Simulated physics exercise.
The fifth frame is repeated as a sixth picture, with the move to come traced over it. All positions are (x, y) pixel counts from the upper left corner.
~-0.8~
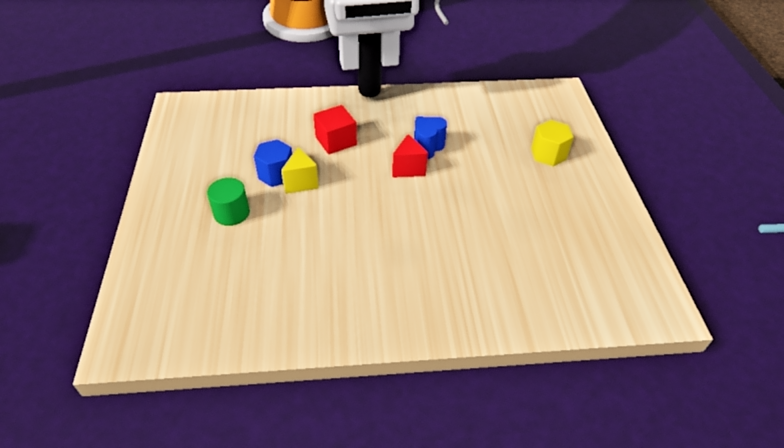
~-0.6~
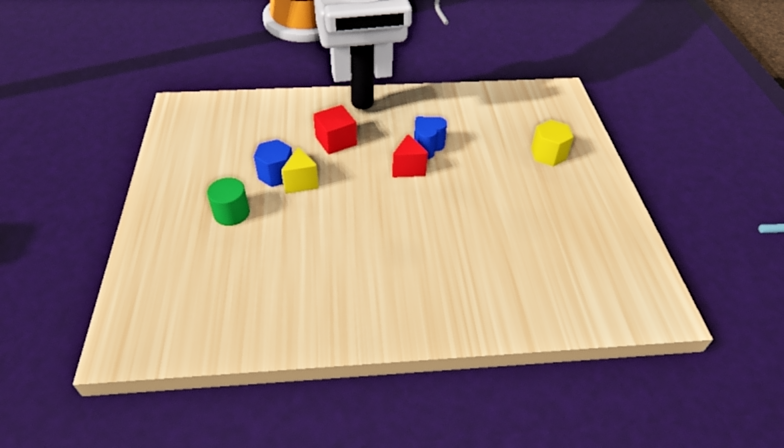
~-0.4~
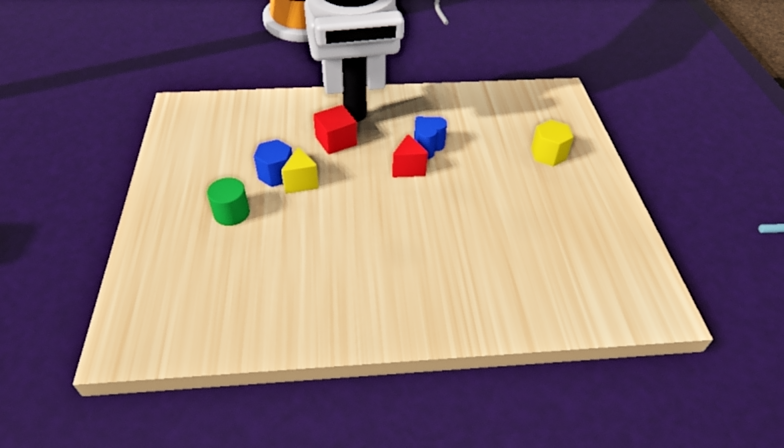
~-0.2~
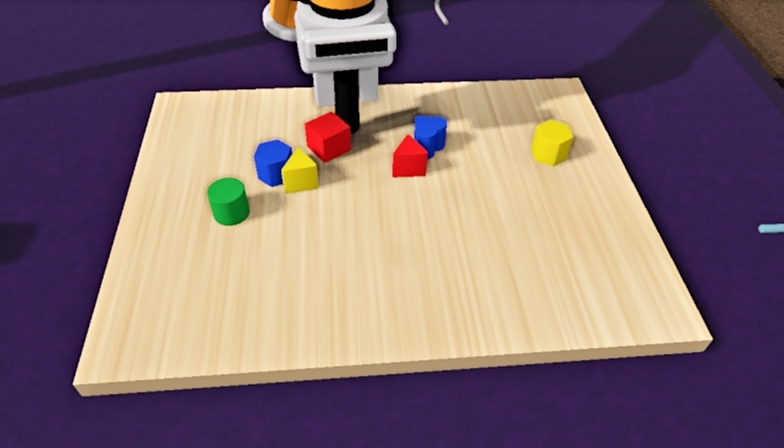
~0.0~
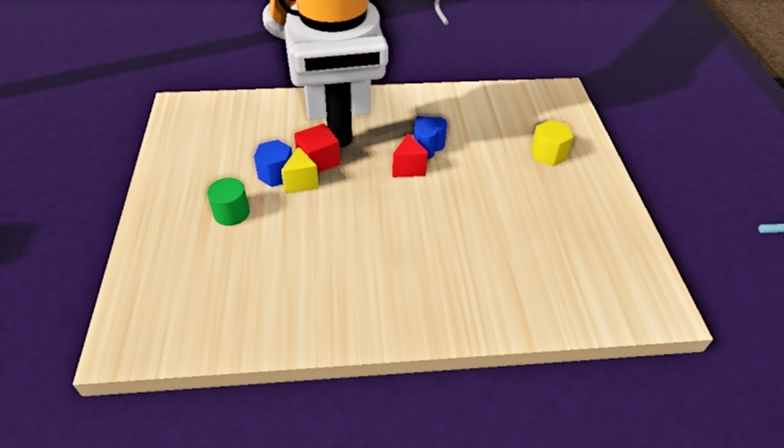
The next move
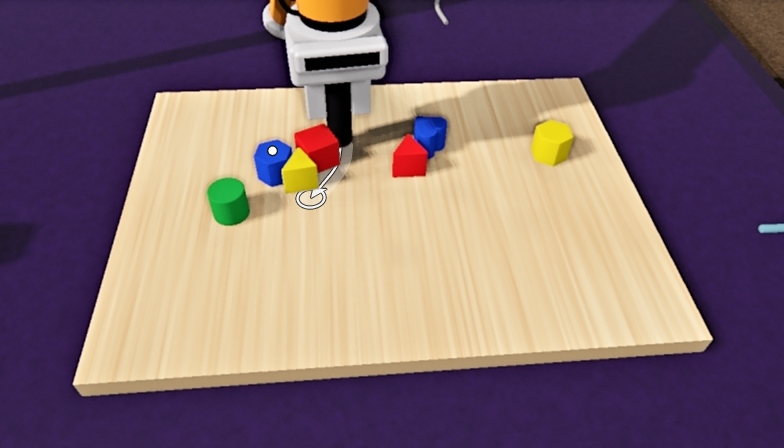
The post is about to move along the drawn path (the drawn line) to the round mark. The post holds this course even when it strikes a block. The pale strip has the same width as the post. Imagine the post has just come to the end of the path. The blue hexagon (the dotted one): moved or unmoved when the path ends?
It is moved from its place.
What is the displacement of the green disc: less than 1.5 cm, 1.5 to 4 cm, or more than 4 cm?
It goes hardly anywhere, under 1.5 cm.
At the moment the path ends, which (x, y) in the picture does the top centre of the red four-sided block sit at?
Somewhere near (281, 164).
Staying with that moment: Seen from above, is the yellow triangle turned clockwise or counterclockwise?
Spins counterclockwise.
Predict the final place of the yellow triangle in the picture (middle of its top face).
The middle of its upper face will lie at (265, 183).
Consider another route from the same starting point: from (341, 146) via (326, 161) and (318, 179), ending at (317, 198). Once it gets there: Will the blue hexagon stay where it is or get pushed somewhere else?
Somewhere new.
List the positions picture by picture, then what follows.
In the first picture, post tip (370, 92); block tops, green disc (226, 189); blue hexagon (273, 151); yellow triangle (299, 160); red four-sided block (335, 117); red triangle (410, 146).
In the second picture, post (363, 104); blocks unchanged.
In the third picture, post (355, 116); blocks unchanged.
In the fourth picture, post (348, 128); red four-sided block (327, 125).
In the fifth picture, post (340, 141); green disc (226, 189); blue hexagon (273, 151); yellow triangle (299, 160); red four-sided block (316, 137); red triangle (410, 146).
Path on the board, from (341, 146) through (337, 163) and (326, 180) to (311, 198); the dot is on the blue hexagon.
The first path, step by step. Halfway along, post (332, 167); blue hexagon (261, 153), turned 25° clockwise; yellow triangle (277, 176), turned 15° anticlockwise; red four-sided block (299, 155), turned 25° clockwise.
At the end, post (310, 193); green disc in place; blue hexagon (249, 153), turned 40° clockwise; yellow triangle (265, 183), turned 30° anticlockwise; red four-sided block (281, 164), turned 55° clockwise; red triangle in place.
